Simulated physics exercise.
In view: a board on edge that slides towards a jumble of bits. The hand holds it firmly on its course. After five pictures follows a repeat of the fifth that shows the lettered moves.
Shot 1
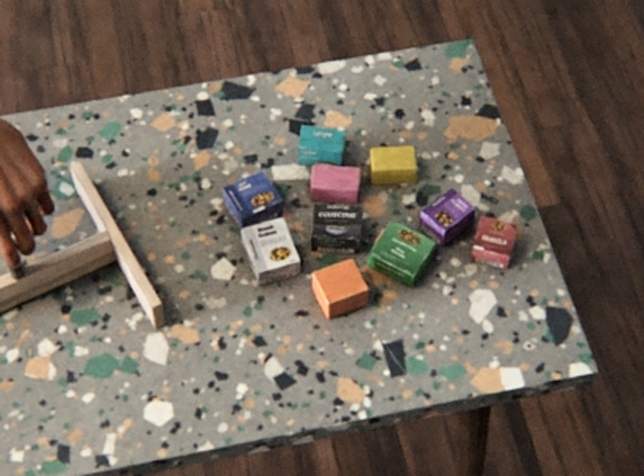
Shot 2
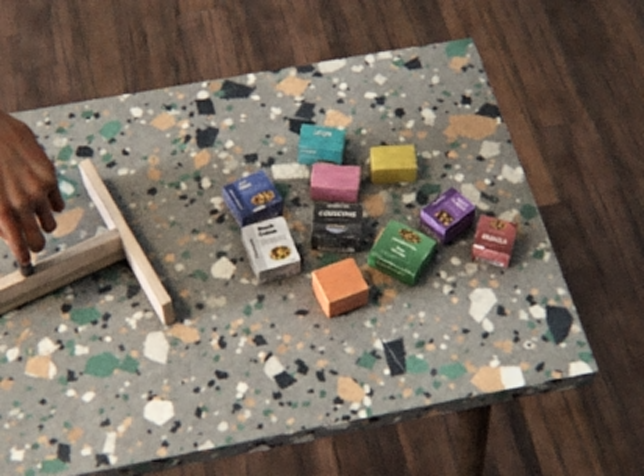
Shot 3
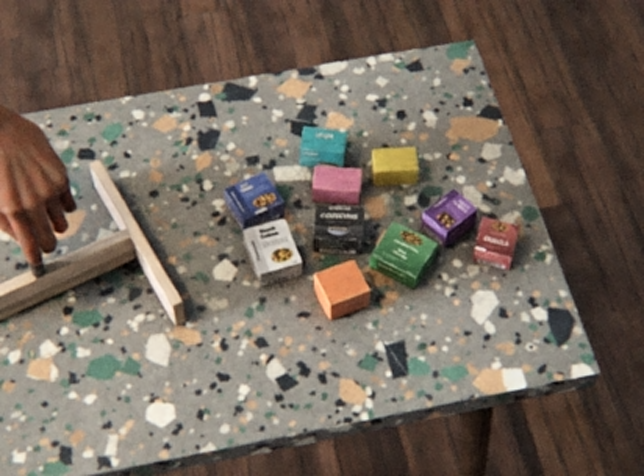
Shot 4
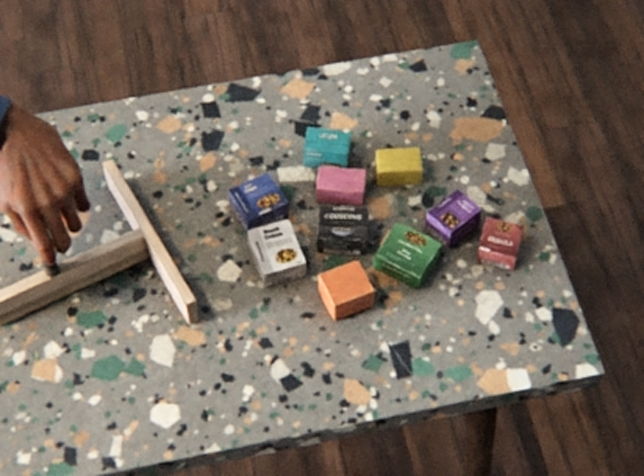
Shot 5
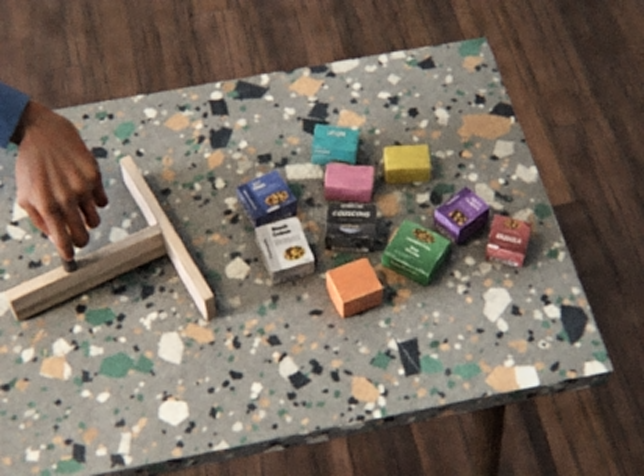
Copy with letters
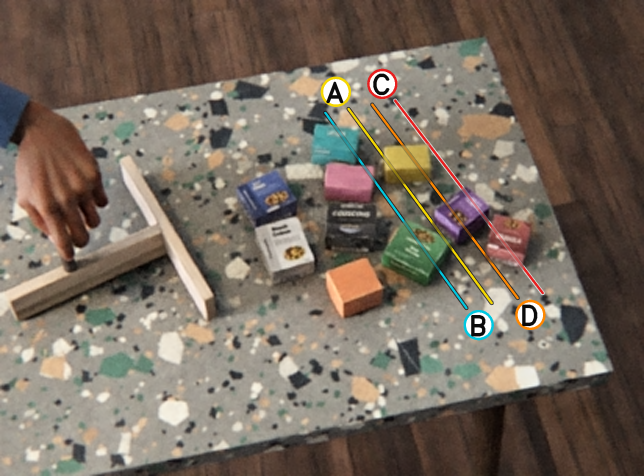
In this clip, a hand slides a wooden board standing on edge rightward across a speckled tabletop towards a cluster of small colourful boxes and blocks, narrowing the gap, while the view shifts slightly near the end.
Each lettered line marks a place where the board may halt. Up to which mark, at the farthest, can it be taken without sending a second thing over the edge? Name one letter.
It can go as far as D.
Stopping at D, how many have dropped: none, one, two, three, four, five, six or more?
In all, none.
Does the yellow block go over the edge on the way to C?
Yes.
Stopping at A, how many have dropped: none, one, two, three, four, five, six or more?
By then, none.
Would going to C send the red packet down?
Yes.
On the marked copy, A at (417, 201); B at (392, 205); C at (465, 192); D at (441, 196).
With D. Early on, board (266, 206); blue packet (283, 196); white box (312, 242).
Further on, board (364, 189); yellow block (458, 145); orange block (414, 297).
At the end, board (439, 175); yellow block (524, 127); red packet (558, 227); none fallen.
As for the rest, A is within the limit but short; B is within the limit but short; C drops three.
